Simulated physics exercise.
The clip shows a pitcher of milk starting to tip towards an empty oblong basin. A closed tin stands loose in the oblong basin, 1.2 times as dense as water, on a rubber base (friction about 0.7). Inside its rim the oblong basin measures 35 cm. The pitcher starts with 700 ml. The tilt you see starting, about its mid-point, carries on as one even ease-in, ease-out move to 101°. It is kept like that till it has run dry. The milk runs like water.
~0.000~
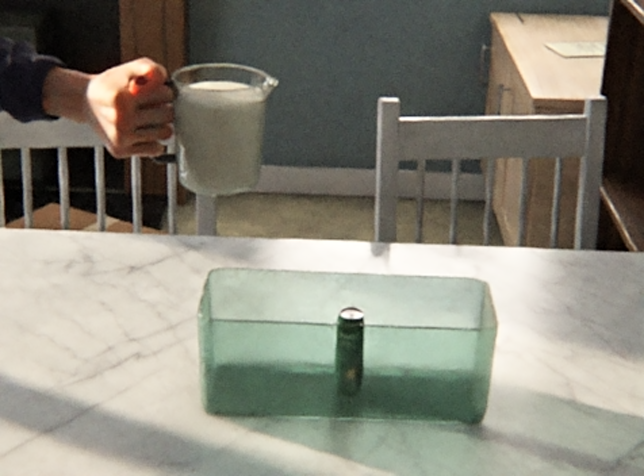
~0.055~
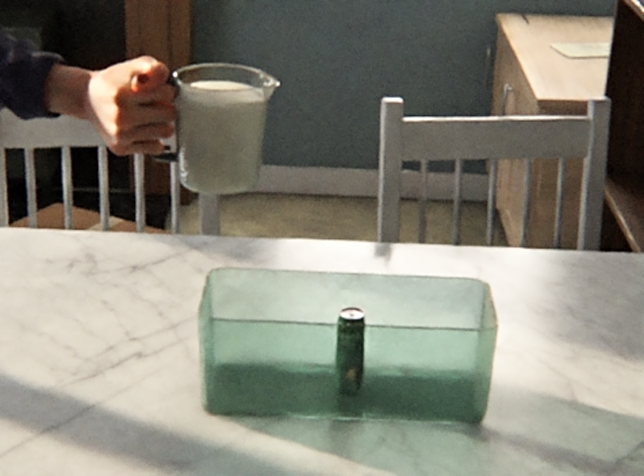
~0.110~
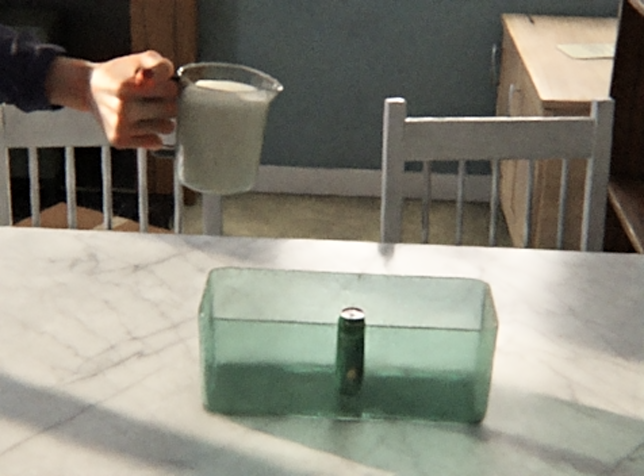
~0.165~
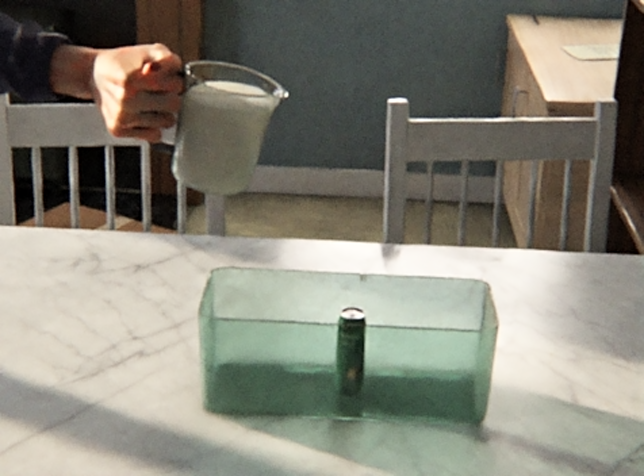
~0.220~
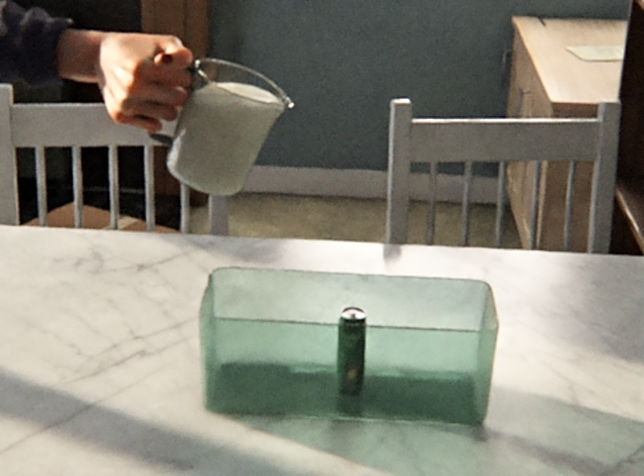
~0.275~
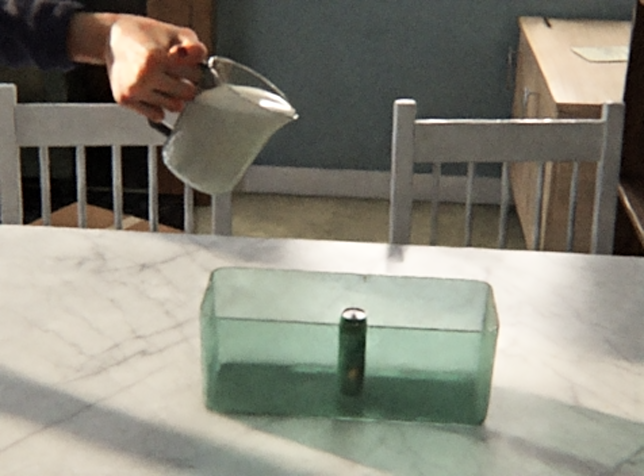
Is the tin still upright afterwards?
The tin remains upright.
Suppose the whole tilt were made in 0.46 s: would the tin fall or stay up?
The tin keeps standing.
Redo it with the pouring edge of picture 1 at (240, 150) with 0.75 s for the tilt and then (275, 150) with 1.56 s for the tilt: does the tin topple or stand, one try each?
First it remains upright; then it topples.
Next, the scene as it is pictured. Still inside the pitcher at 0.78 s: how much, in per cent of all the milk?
Near 20 in a hundred.
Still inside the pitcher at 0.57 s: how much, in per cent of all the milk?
Some 64 per cent.
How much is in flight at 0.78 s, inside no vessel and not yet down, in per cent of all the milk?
Some 28 per cent.
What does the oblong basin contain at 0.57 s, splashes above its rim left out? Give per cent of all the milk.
Some 7 per cent.
By 0.57 s the tilt is 87° and 64 per cent is still to pour; the tin stands where it began.
By 0.78 s the tilt is 101° and 20 per cent is still to pour; the tin stands where it began.
By 1.01 s the tilt is 101° and 4 per cent is still to pour; the tin stands where it began.
By 1.25 s the tilt is 101° and 0 per cent is still to pour; the tin stands where it began.
At rest the tin stands where it began.
